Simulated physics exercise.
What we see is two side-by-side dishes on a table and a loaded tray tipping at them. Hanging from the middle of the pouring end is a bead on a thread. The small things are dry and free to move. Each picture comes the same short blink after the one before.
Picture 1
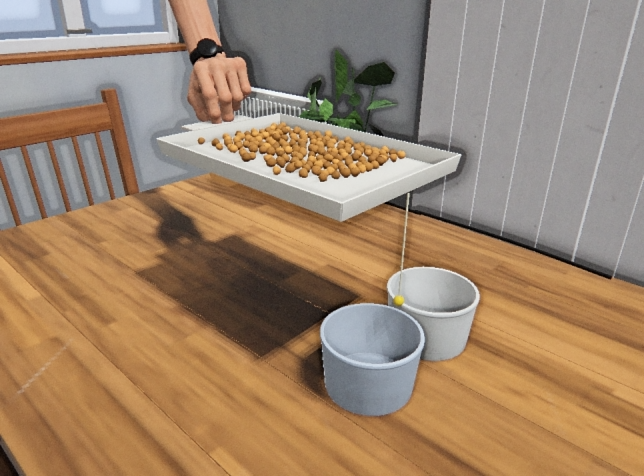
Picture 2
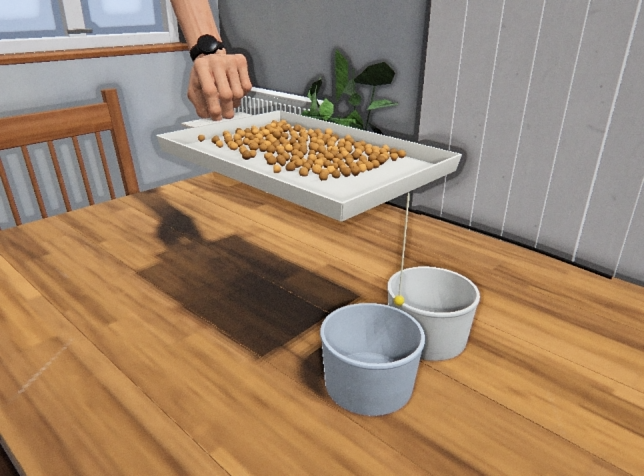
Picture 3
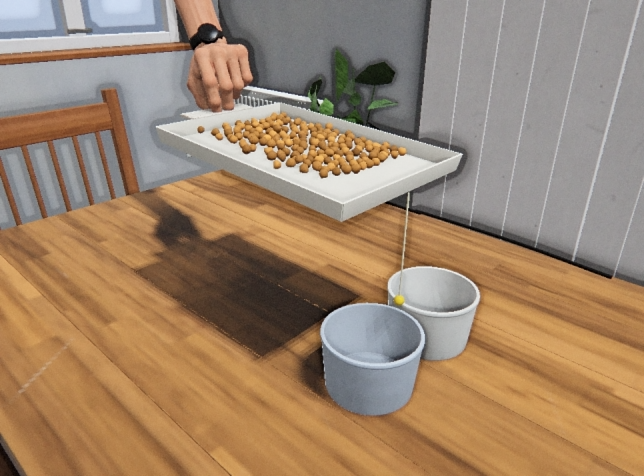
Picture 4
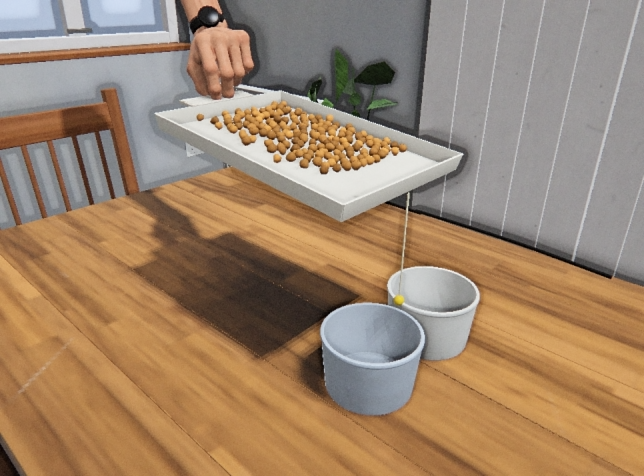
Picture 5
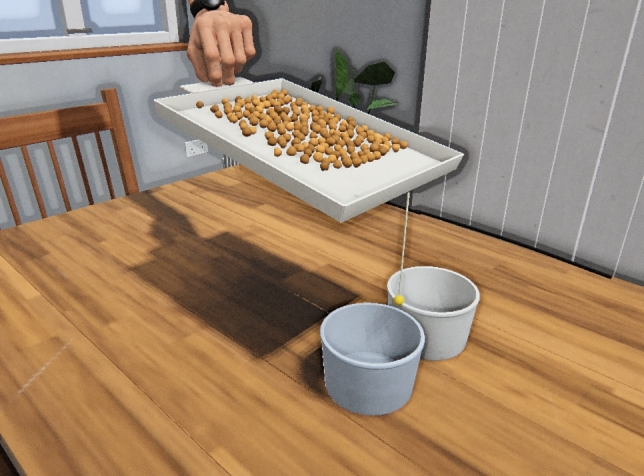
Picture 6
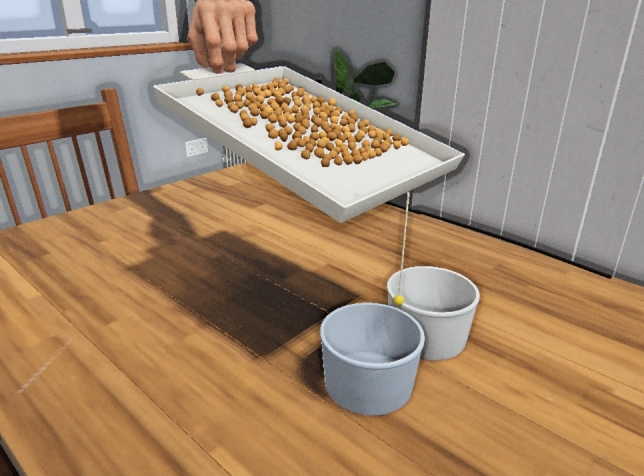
A hand slowly raises the back of a tray of roasted chickpeas above two dishes.
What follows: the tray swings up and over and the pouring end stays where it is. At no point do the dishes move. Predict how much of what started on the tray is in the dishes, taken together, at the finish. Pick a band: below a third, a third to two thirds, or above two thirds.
Taken together, the dishes hold below a third.
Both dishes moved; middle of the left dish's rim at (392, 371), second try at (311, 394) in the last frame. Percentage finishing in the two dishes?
Roughly 80% the first time and 30% the second time.
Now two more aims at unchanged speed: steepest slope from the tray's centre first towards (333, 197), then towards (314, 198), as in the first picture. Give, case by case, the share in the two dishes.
About 50 %, then 50 %.
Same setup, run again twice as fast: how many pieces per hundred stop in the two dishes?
Roughly 10 percent.
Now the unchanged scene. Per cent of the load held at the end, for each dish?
I'd say some 20 in a hundred wind up in the left dish, and some 0 in a hundred in the right.
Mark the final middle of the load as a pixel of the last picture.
Once nothing moves, the middle sits near (453, 410).
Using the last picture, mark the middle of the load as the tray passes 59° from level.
In the last view, the load is centred near (398, 153).
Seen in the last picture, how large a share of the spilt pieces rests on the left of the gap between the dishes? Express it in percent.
About 10 percent.
Just after the last frame, tray tipped steeply; almost all on the tray; just a few outside both; just a few in the air.
A moment on, tray tipped right over; the larger part on the tray; just a few in the left dish; just a few outside both; about a tenth in the air.
Further on, tray tipped past a quarter turn; roughly a quarter in the left dish; just a few in the right dish; the larger part outside both.
When it is over, tray tipped past a quarter turn; roughly a quarter in the left dish; just a few in the right dish; the larger part outside both.
